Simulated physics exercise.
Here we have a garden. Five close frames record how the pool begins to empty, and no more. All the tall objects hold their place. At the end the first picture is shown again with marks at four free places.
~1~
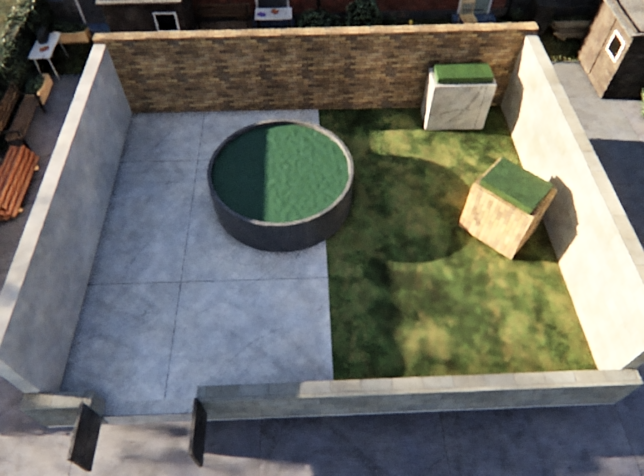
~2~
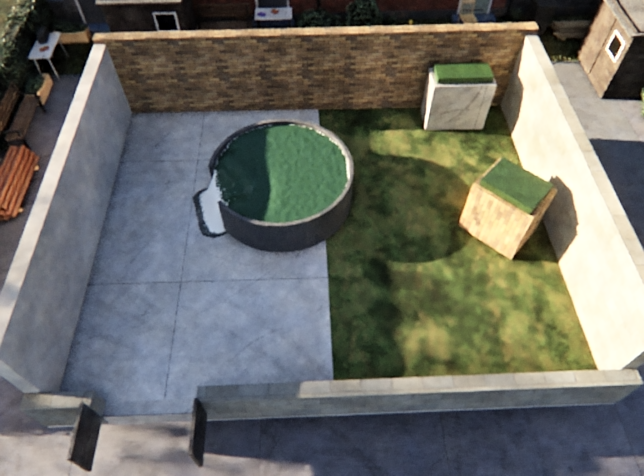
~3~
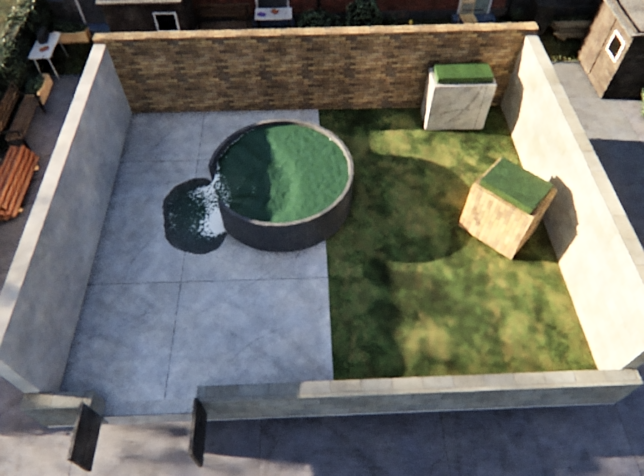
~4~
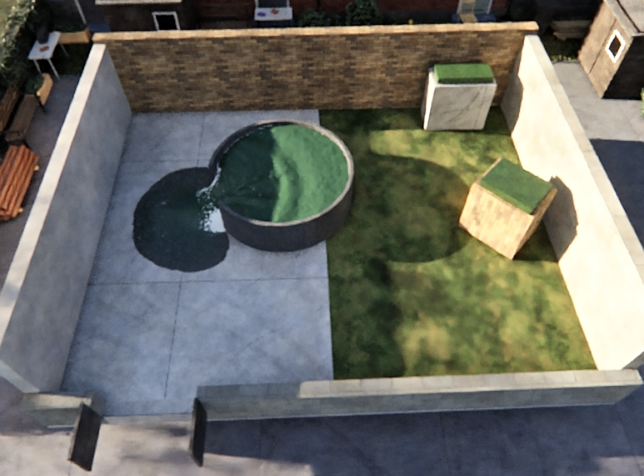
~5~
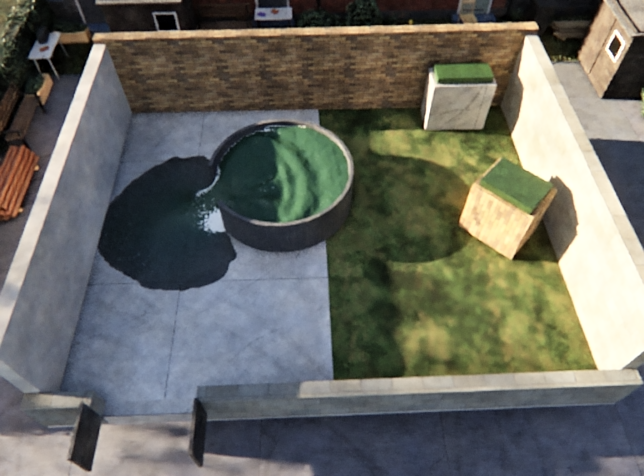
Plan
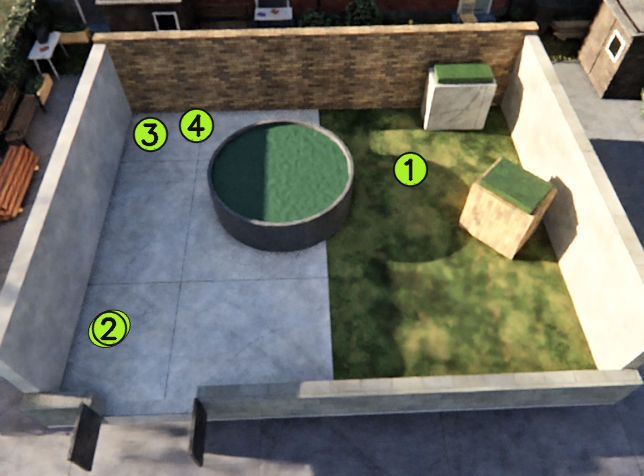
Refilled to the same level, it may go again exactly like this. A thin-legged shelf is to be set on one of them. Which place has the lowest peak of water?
Go for 1.
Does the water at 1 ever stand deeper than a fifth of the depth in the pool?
No, it does not.
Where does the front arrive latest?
Ring 1.
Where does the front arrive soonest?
That would be 2.
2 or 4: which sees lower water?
4.
On the marked copy, 1 at (410, 169); 2 at (109, 328); 3 at (150, 134); 4 at (196, 125).
If 1 is chosen, the water peaks at about 10 % of the depth that stood in the pool.
If 2 is chosen, the water peaks at about 27 % of the depth that stood in the pool.
If 3 is chosen, the water peaks at about 22 % of the depth that stood in the pool.
If 4 is chosen, the water peaks at about 18 % of the depth that stood in the pool.
